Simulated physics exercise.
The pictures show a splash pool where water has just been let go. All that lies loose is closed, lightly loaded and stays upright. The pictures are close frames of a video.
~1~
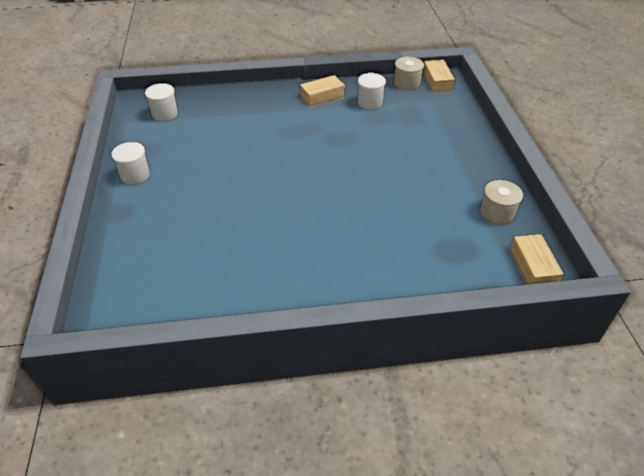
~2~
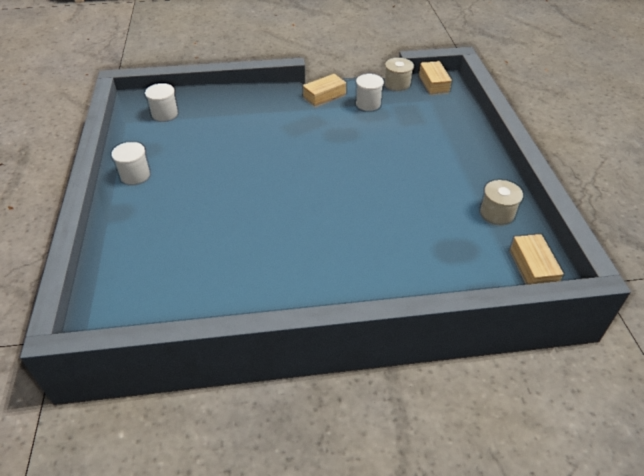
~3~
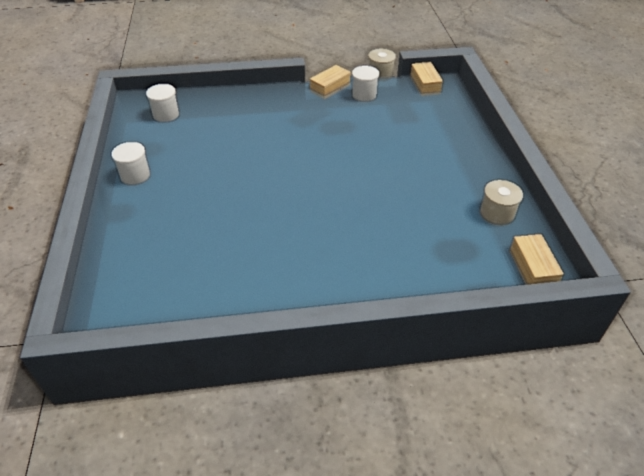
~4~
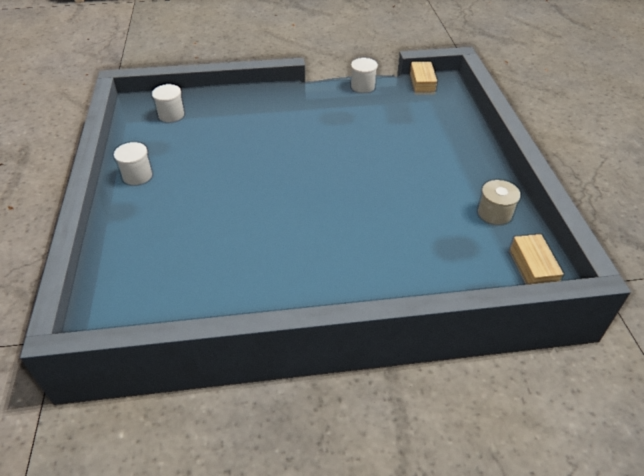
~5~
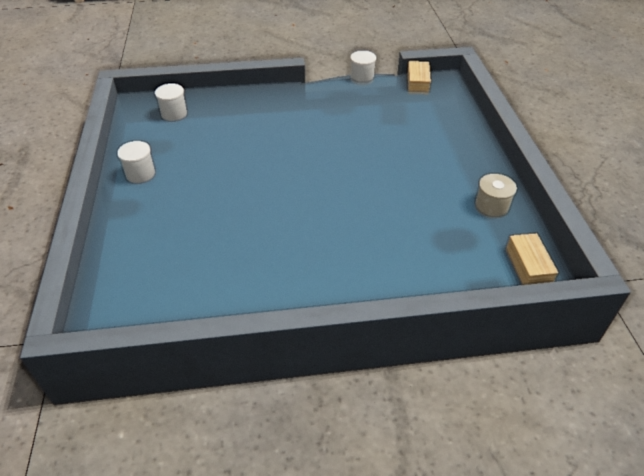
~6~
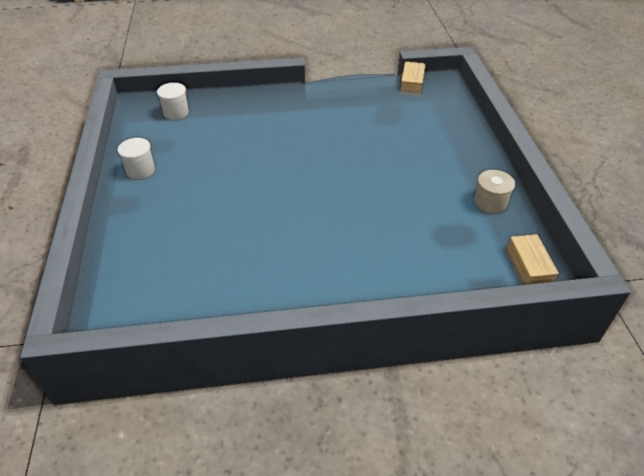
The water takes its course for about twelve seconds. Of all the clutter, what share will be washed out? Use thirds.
It is from one to two thirds.
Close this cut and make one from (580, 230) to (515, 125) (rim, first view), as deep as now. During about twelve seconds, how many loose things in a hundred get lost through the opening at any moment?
Near 40 in a hundred.
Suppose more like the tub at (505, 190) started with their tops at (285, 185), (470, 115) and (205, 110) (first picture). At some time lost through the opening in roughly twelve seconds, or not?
One after the other: Left behind, carried outside, through.
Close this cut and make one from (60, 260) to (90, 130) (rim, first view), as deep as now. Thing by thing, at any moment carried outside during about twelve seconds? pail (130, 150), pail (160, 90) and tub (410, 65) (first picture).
In that order: Through, out, inside.
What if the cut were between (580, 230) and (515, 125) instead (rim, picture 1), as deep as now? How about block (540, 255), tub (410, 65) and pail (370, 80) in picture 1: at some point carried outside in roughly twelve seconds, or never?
One after the other: Through, left behind, out.
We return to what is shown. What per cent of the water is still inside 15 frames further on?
Roughly 72 per cent.
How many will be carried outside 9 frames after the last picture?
4 of them.
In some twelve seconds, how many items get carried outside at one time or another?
4 of them.
A moment on, 3 of 8 are out; 5 afloat.
Next, 4 of 8 are out; 4 afloat.
Later, 4 of 8 are out; 4 afloat.
In the end, 4 of 8 are out; 4 afloat.
